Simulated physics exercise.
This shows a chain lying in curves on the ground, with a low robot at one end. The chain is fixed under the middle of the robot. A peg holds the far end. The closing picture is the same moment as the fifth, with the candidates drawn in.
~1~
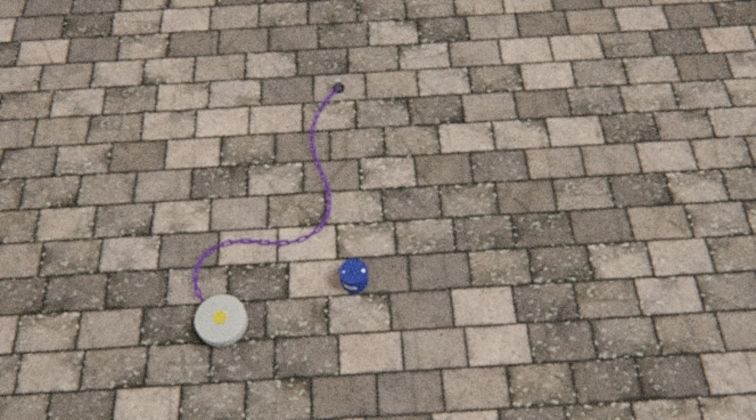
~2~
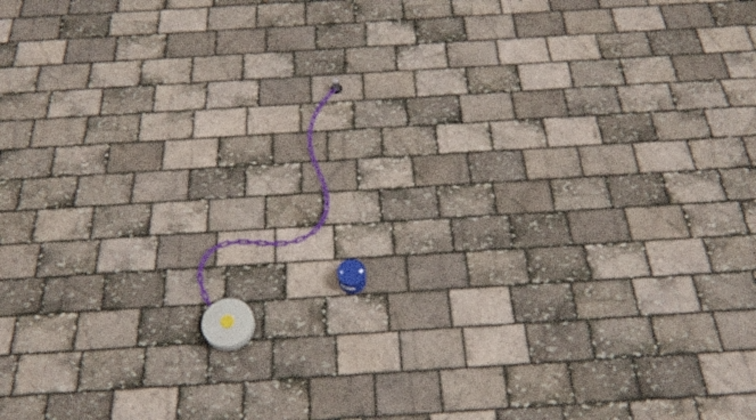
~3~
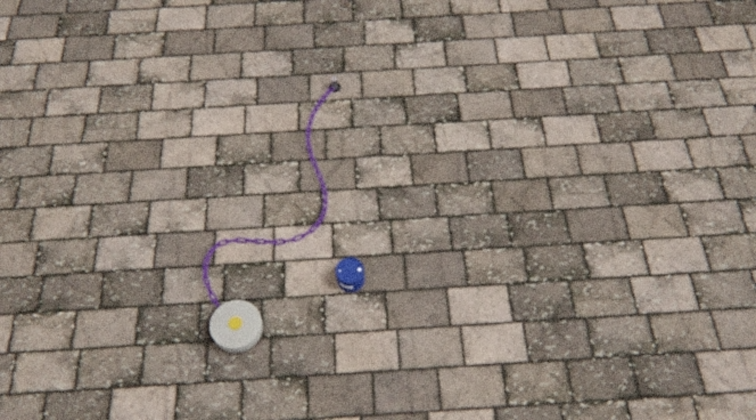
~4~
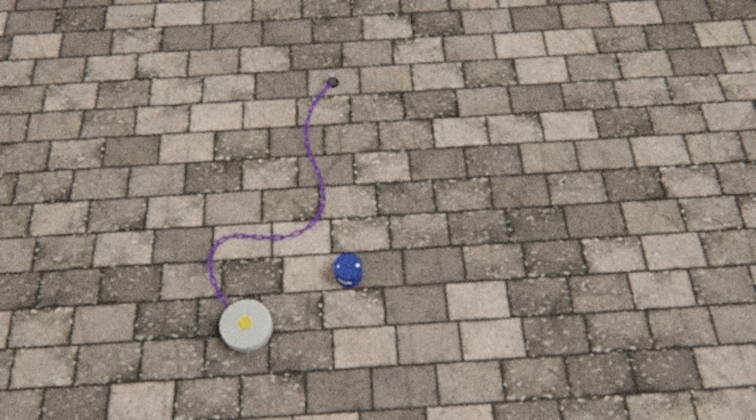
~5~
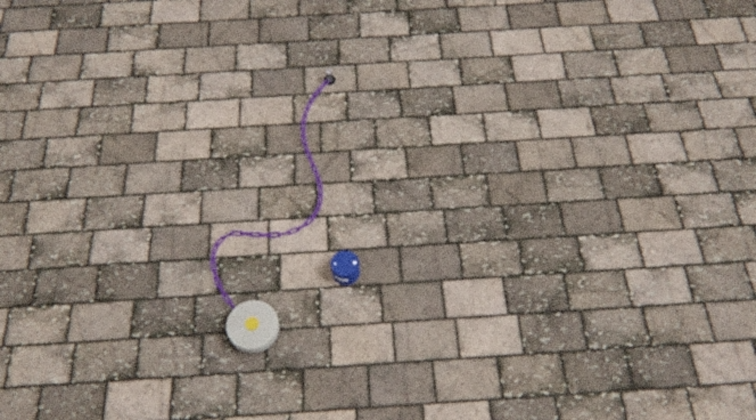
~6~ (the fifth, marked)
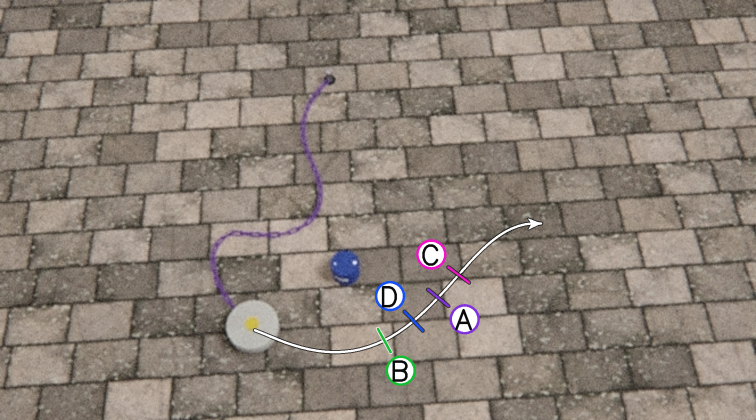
Pale round robot with a yellow dot creeping right across paving, a curved purple chain trailing to a peg, blue pot nearby.
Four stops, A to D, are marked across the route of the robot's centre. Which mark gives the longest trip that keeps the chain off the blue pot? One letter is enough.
Up to mark A.
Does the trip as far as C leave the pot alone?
For that mark, no.
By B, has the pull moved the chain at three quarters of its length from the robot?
By then, no.
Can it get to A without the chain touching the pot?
Yes.
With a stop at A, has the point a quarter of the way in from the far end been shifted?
No.
On the copy, A at (438, 298); B at (384, 340); C at (459, 275); D at (414, 321); the route from (255, 330) via (418, 317) to (541, 223).
On A. First, robot (321, 348), middle of the chain (309, 224).
Then, robot (393, 332), middle of the chain (309, 224).
Finally, robot (439, 294), middle of the chain (309, 224); nothing has been touched.
By contrast, B is safe but short; C brings the chain against the pot; D is safe but short.
